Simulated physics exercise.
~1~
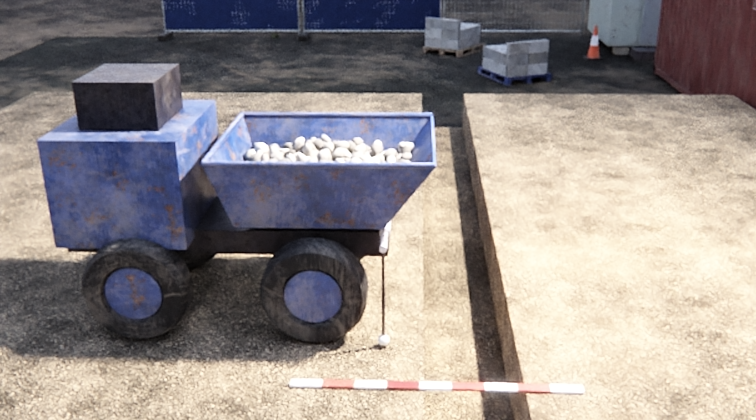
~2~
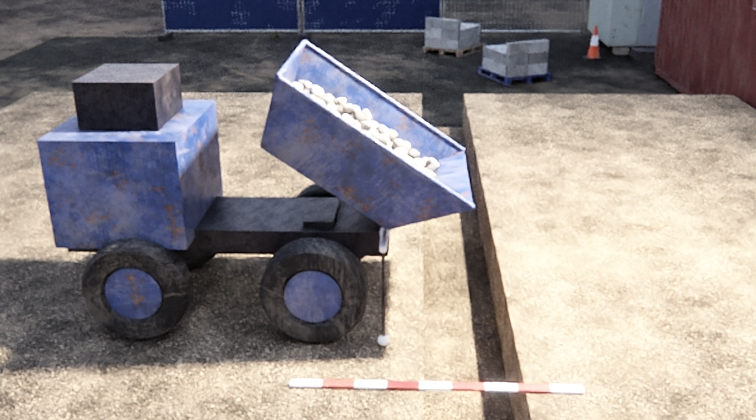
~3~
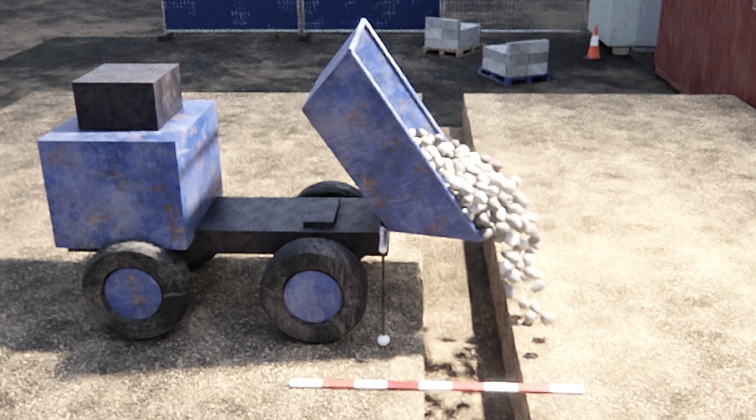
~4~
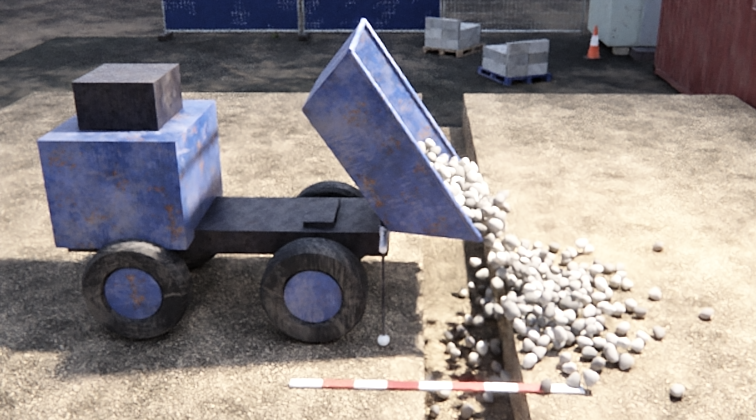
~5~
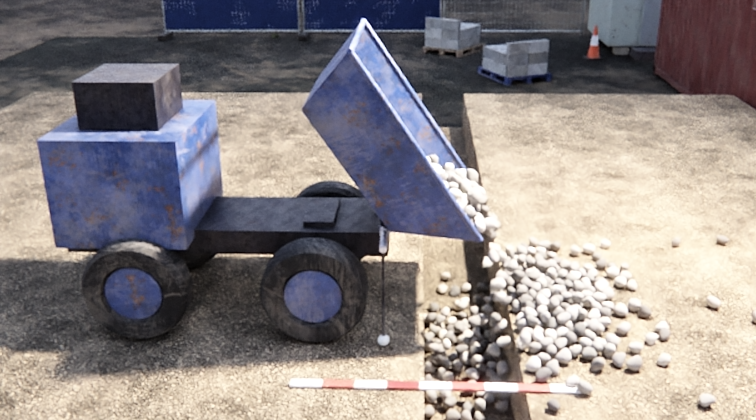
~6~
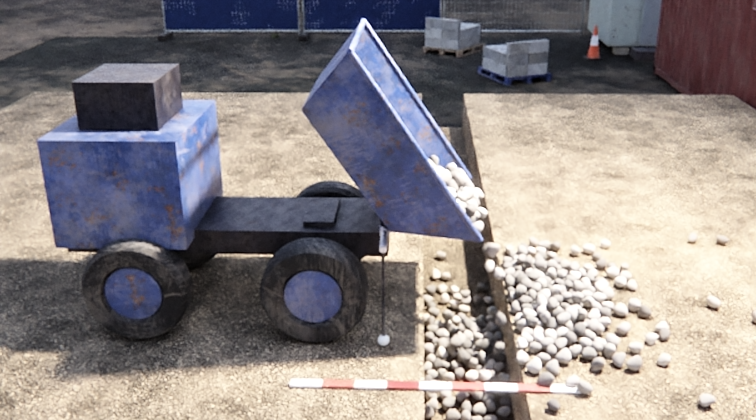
Blue dumper tipping its body and spilling pale rounded stones into a trench and onto the ground beyond, some staying inside.
